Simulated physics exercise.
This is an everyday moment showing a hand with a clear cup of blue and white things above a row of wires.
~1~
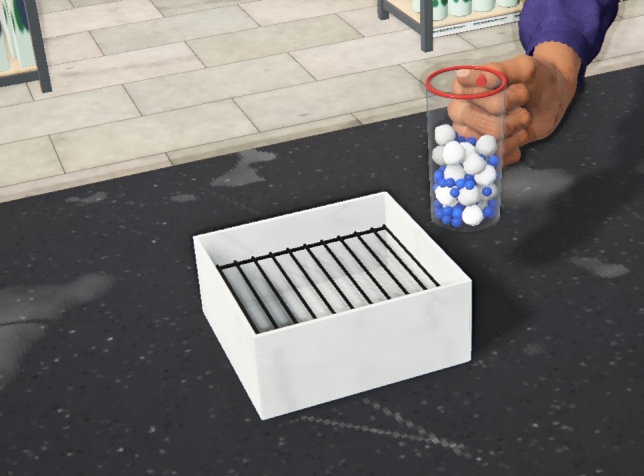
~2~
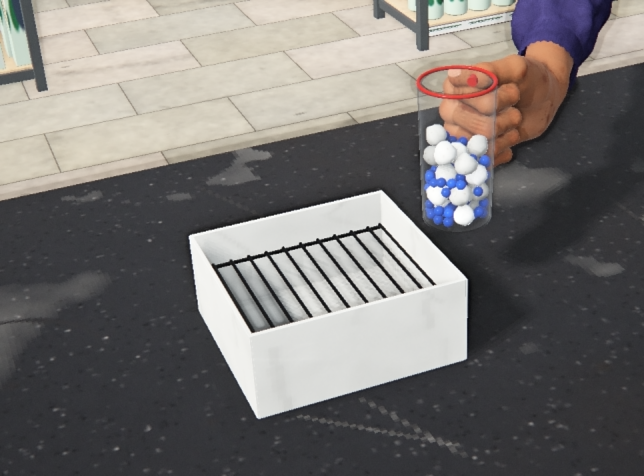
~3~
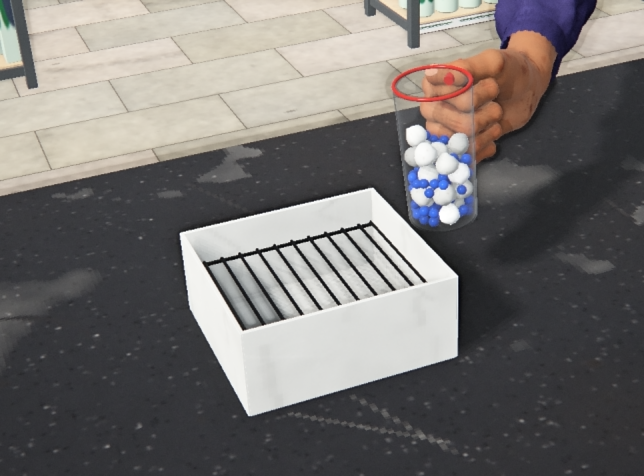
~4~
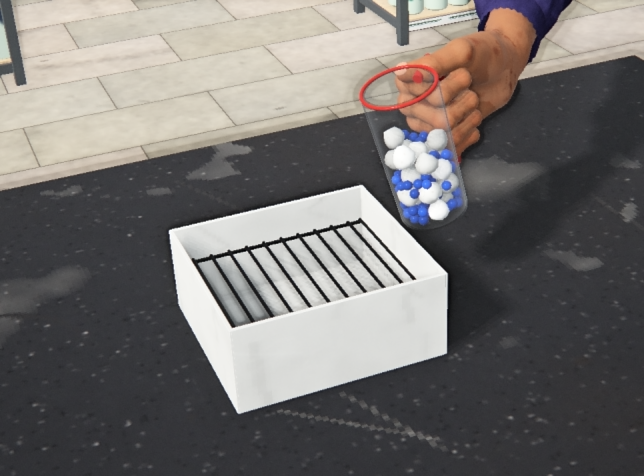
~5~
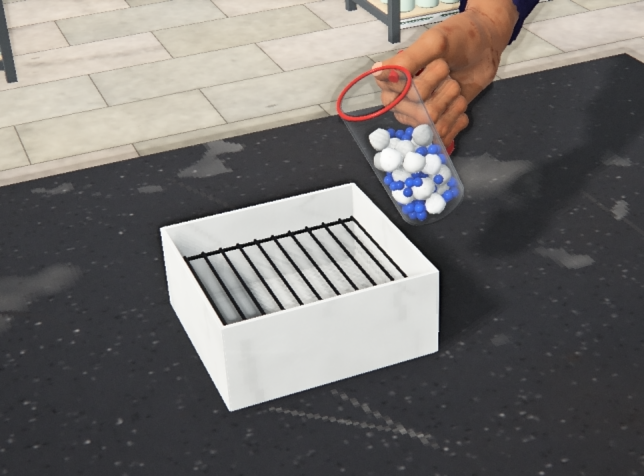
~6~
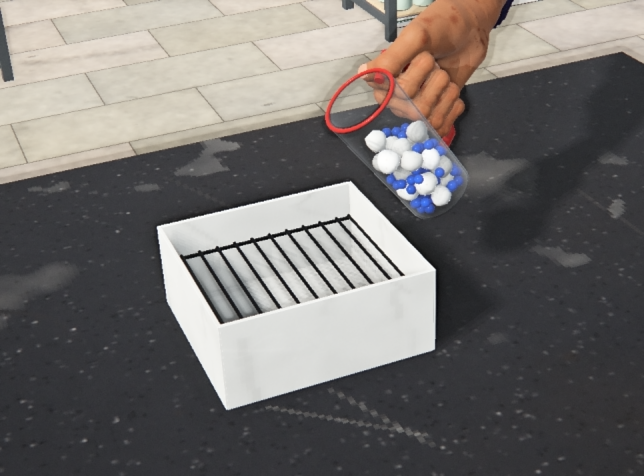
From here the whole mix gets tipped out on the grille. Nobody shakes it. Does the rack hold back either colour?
Watch the blue bits: They sink past the grille; the white bits stay stuck above.
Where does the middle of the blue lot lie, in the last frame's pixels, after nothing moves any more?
I'd put it close to (321, 313).
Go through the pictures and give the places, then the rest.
Cup at (466, 151), upright; rack at (264, 307), 12 wires across; blue sweets at (463, 187), narrower than the gaps; white clay pellets at (456, 173), wider than the gaps, in the first picture.
Cup at (457, 151), upright; white ones at (447, 172), in the second picture.
Cup at (438, 151), tipped 5°; blue ones at (438, 186), in the third picture.
Cup at (417, 150), tipped 15°; white ones at (412, 173), in the fourth picture.
Cup at (404, 149), tipped 25°; blue ones at (417, 178), in the fifth picture.
Cup at (401, 147), tipped 36°; rack at (228, 297); blue ones at (420, 173); white ones at (404, 169), in the sixth picture.
Then, 0.32 s after the last picture, blue ones, all in the cup; white ones, all in the cup.
Then, 0.73 s after the last picture, blue ones, all in the cup; white ones, all in the cup.
Then, 1.16 s after the last picture, blue ones, nearly all in the cup, a stray few on or over the wires; white ones, most in the cup, a small part on or over the wires.
By the end, blue ones, a small part on the wires, nearly all under the rack, a stray few outside the box; white ones, all on the wires, none under the rack.
